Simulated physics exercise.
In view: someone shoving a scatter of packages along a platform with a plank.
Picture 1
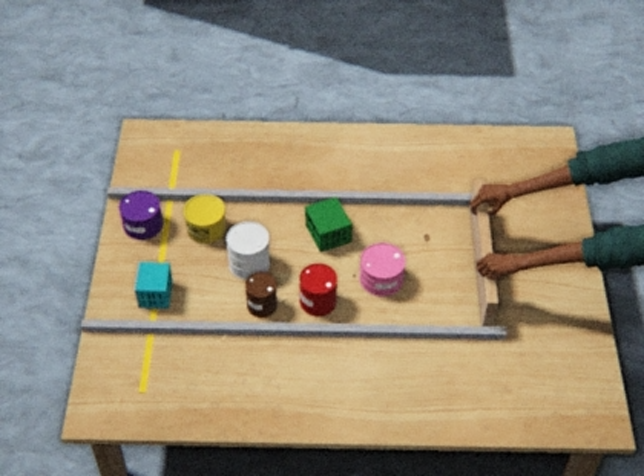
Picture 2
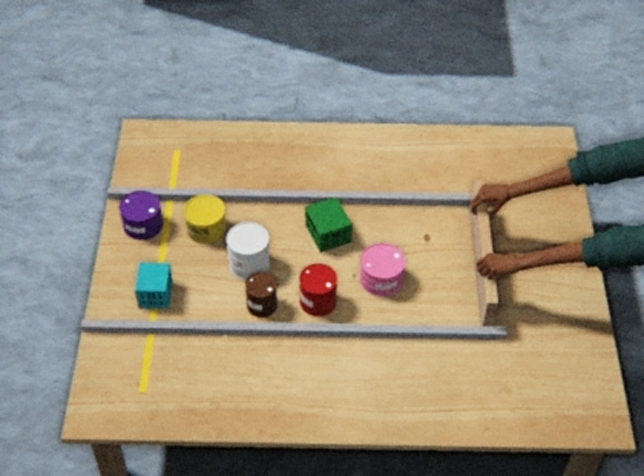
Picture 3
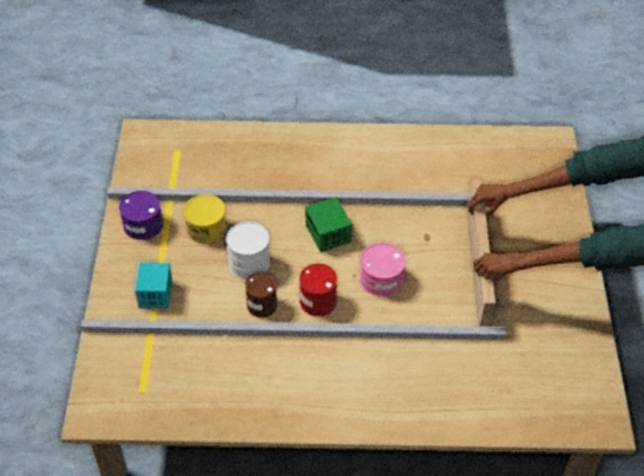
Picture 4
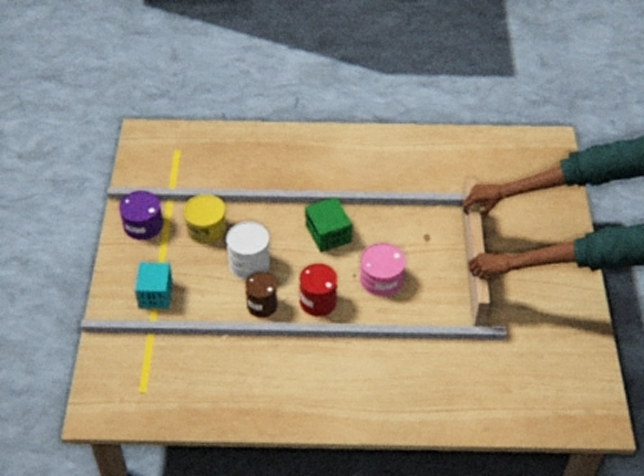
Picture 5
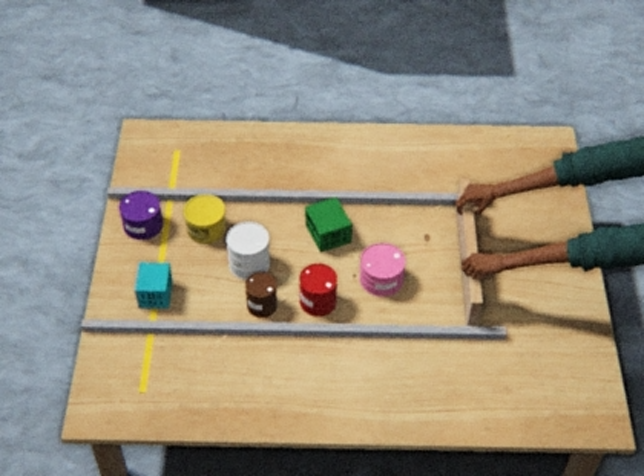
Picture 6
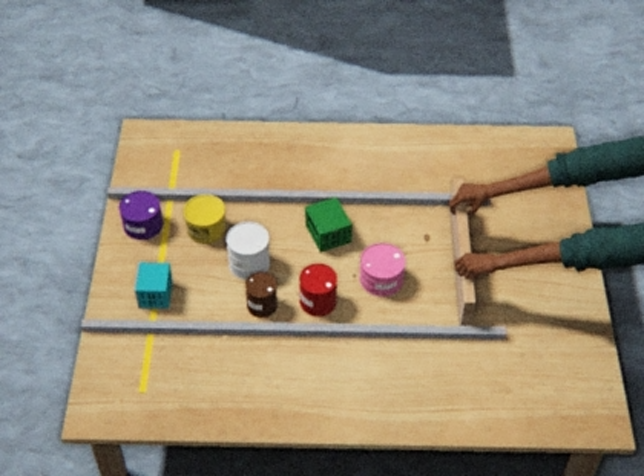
Two hands slide a plank slightly left along a table toward scattered, motionless colourful containers.
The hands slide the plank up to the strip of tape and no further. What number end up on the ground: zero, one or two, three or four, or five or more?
In the end the number that fall off is one or two.
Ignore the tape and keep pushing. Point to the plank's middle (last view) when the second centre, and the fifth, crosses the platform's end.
At (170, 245) for the second, at (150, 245) for the fifth.
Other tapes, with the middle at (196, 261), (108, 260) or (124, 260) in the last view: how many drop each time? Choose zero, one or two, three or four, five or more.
In that order: None at all; more than four; 5 or more.
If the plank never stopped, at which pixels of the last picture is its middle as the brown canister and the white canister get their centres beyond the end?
About (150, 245), and (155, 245) for the other.
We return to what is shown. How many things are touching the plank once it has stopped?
The number is 3.
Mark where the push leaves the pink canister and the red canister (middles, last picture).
Near (136, 264) and (134, 295).
Early on, none off yet; purple canister at rest near (141, 215); turquoise crate at rest near (154, 285); yellow pail at rest near (205, 220).
Finally, the number that fall off is one or two; lost, turquoise crate and purple canister.
